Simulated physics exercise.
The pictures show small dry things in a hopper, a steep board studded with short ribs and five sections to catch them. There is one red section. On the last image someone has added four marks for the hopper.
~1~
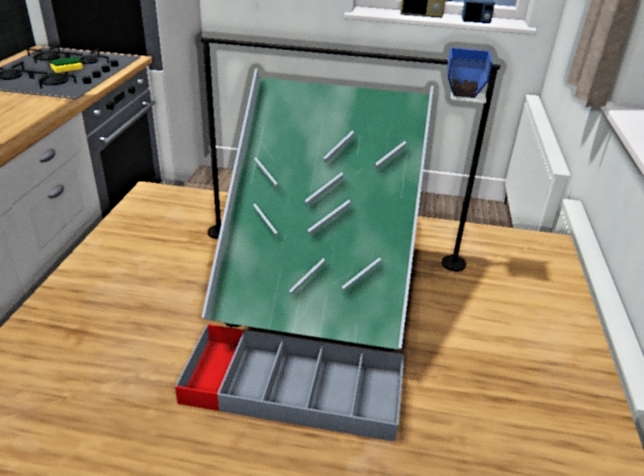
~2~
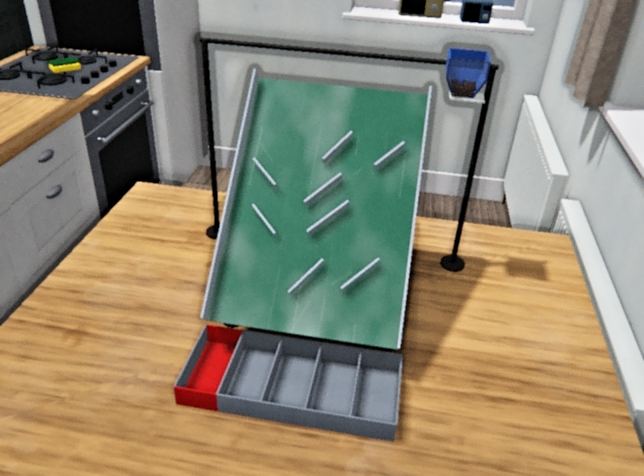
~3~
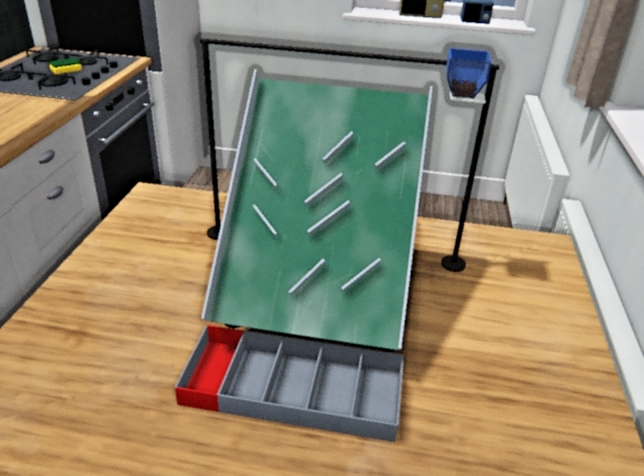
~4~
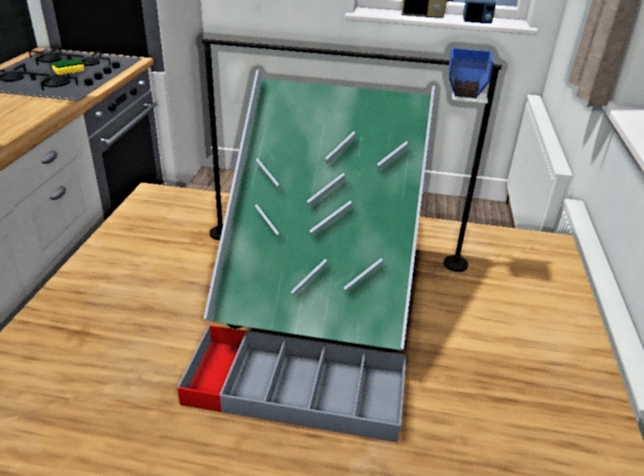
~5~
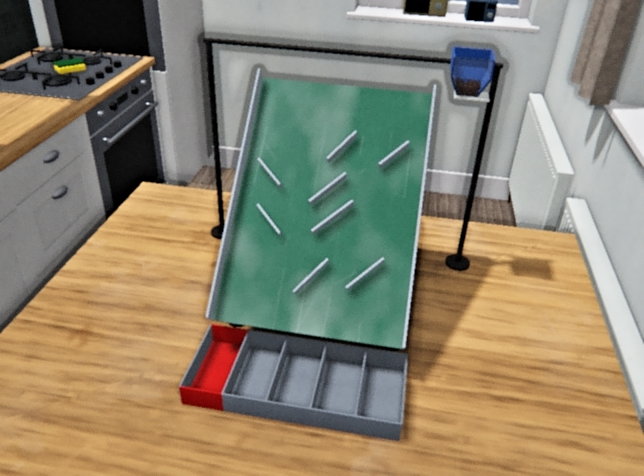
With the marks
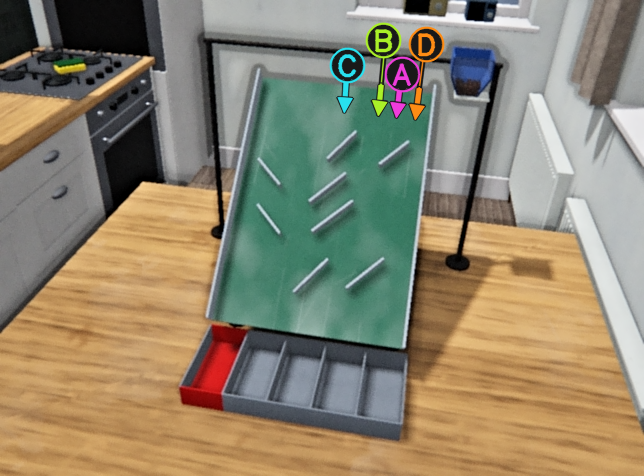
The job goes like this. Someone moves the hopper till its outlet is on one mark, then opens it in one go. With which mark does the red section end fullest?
Use mark A.
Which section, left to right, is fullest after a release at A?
The first.
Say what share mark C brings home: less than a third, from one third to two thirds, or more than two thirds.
Mark C gives less than a third.
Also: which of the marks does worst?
Mark C.
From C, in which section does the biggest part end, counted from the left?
It is the second one.
On the marked copy, mark A meets the board at (397, 112); mark B meets the board at (378, 110); mark C meets the board at (344, 107); mark D meets the board at (415, 114).
Choosing A, roughly two thirds in the red section, roughly a quarter in other sections, about a tenth outside the box.
Choosing B, roughly a third in the red section, roughly half in other sections, about a tenth outside the box.
Choosing C, about a tenth in the red section, almost all in other sections.
Choosing D, roughly a quarter in the red section, roughly half in other sections, roughly a quarter outside the box.
